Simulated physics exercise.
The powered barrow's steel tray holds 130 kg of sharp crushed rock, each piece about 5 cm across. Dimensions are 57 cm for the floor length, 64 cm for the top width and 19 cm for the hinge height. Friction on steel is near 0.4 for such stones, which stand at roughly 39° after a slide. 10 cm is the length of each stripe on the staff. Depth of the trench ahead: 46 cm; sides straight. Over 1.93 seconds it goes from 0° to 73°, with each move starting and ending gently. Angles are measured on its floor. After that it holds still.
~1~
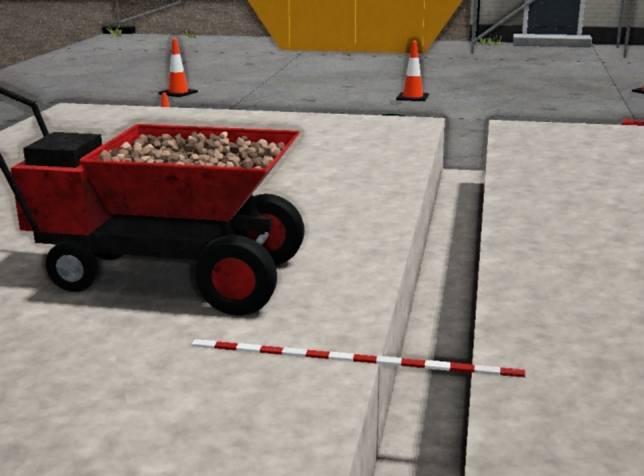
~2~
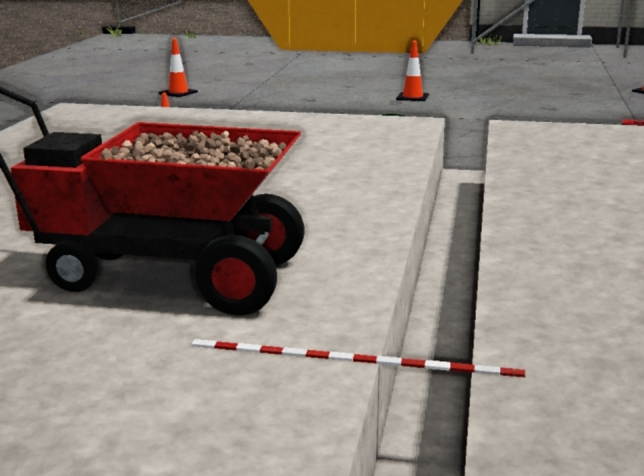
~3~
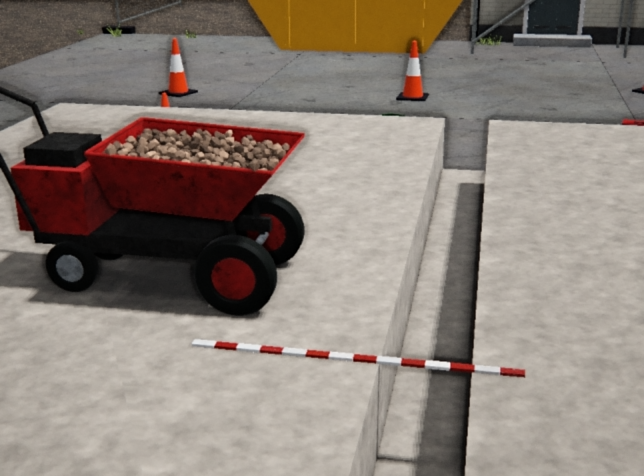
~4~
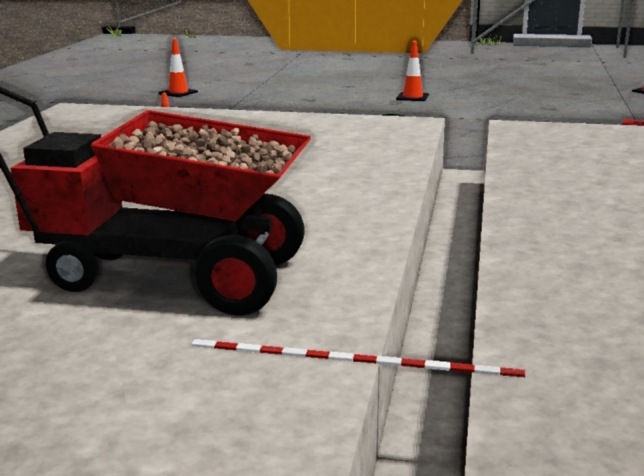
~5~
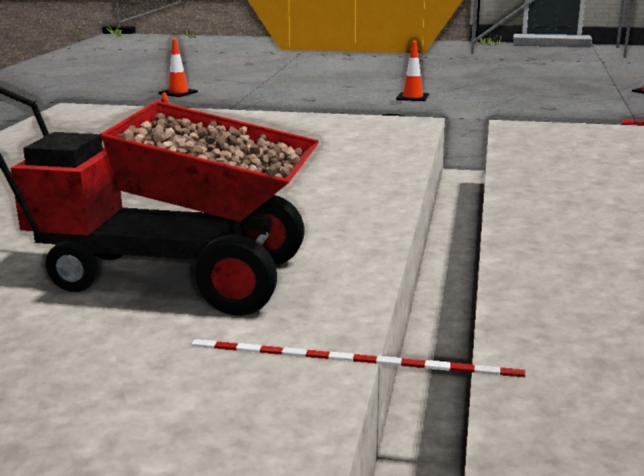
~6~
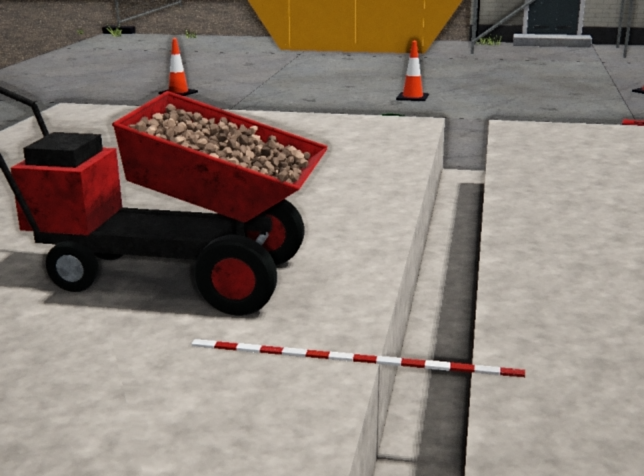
We see a red powered barrow loaded with crushed rock standing on a pale slab beside a straight-sided trench. Its tray slowly tilts toward the right, the left end rising while the wheels stay still and the stones remain inside.
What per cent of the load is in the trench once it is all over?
73 %.
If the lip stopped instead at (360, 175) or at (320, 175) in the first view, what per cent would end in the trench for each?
Roughly 65 in a hundred from the first, 95 in a hundred from the second.
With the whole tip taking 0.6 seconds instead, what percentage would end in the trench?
I'd put it at some 85 in a hundred.
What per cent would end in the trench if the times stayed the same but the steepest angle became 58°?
Trench share: Approx. 20%.
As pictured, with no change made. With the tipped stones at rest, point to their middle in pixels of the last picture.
The tipped stones centre close to (424, 365).
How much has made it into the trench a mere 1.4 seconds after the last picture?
By that moment, roughly 30 per cent of the load.
Then, 0.9 s after the last picture the floor is at 62°, 99 % in the tray, 1 % short of the trench; the foremost stones are at (373, 259).
Then, 1.4 s after the last picture the floor is at 73°, 55 % in the tray, 16 % short of the trench, 29 % in the trench; the foremost stones are at (467, 380).
Then, 1.8 s after the last picture the floor is at 73°, 28 % in the tray, 18 % short of the trench, 54 % in the trench; the foremost stones are at (467, 382).
Then, 3.7 s after the last picture the floor is at 73°, 3 % in the tray, 24 % short of the trench, 73 % in the trench; the foremost stones are at (468, 375).
